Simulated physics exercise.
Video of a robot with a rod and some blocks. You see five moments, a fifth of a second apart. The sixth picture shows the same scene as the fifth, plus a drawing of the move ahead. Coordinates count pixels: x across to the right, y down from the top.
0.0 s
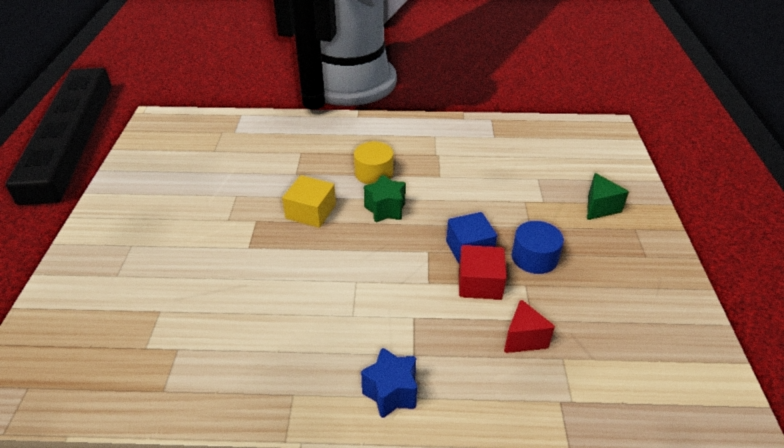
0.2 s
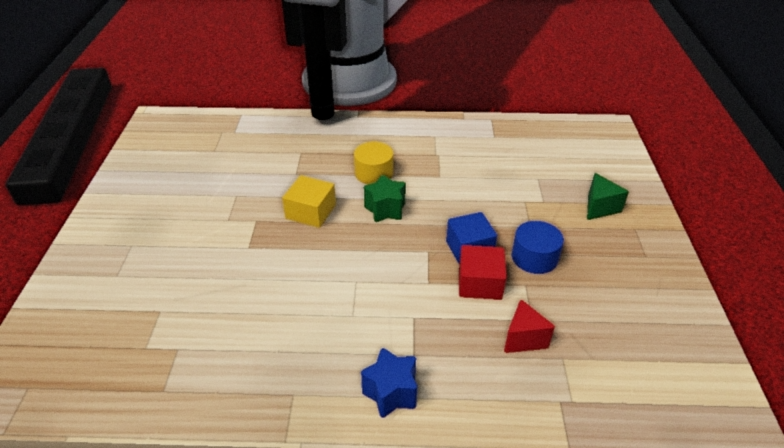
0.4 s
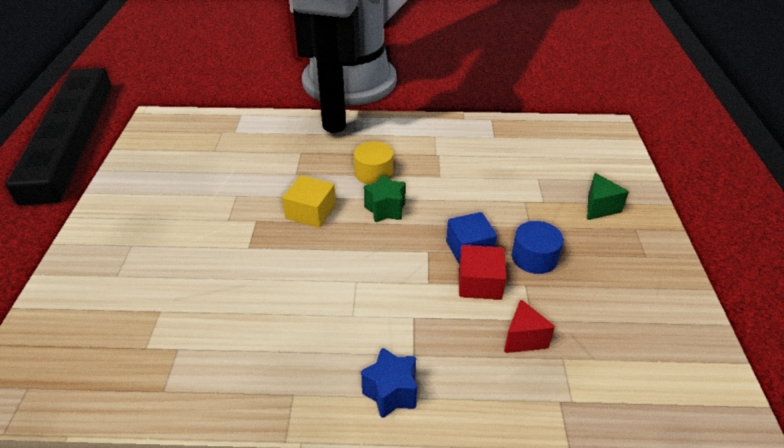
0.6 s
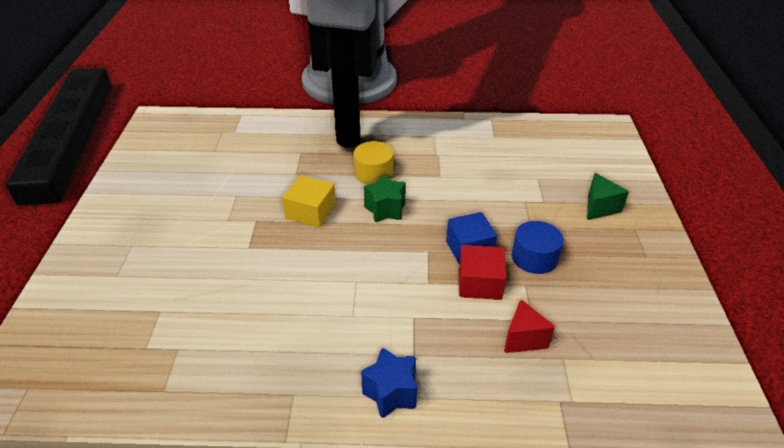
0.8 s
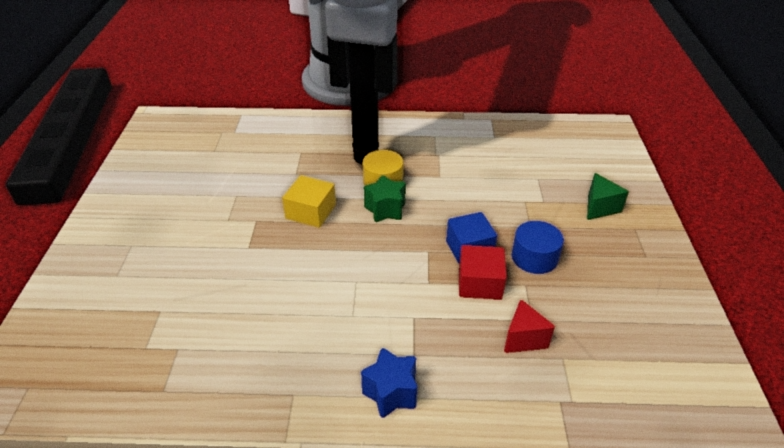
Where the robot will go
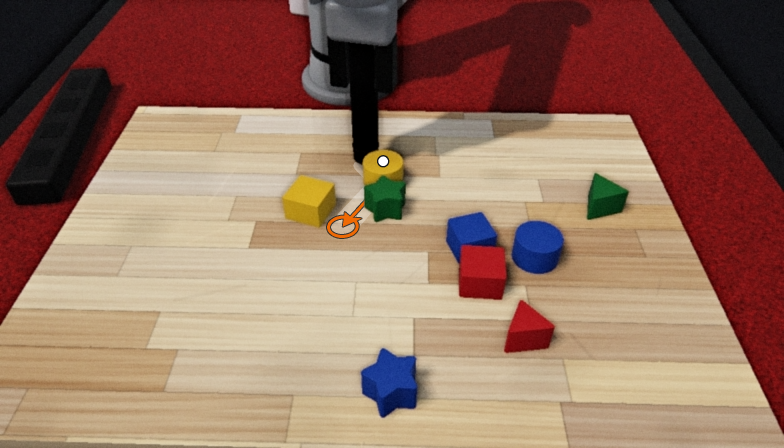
A robot arm's black rod moved forward and to the right across the wooden board, then nudged the yellow round block slightly toward the green star-shaped block, while the other blocks stayed still.
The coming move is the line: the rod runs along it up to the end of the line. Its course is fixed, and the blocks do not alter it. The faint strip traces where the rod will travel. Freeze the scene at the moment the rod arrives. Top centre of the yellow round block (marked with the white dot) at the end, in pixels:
I'd place it at (404, 182), taking the centre of its top.
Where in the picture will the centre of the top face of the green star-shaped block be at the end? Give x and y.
I'd expect the centre of its top face to be at (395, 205).
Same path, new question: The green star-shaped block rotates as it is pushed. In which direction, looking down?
Clockwise rotation.
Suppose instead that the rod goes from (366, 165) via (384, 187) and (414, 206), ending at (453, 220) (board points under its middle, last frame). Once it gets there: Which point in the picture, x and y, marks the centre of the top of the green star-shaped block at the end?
I'd guess (397, 207).
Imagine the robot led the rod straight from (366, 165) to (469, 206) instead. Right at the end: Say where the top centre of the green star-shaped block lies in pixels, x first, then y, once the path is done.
Pixel (387, 204).
Drawn move, from (366, 165) via (379, 184) and (363, 205), ending at (343, 227); the dot is on the yellow round block.
On the path given first. One third of the way, rod (379, 178); yellow round block (403, 179); green star-shaped block (393, 204), turned 50° clockwise.
Two thirds of the way, rod (362, 198); yellow round block (404, 182); green star-shaped block (395, 205), turned 60° clockwise.
At the end, rod (342, 219); yellow square block still; yellow round block (404, 182); green star-shaped block (395, 205), turned 60° clockwise.
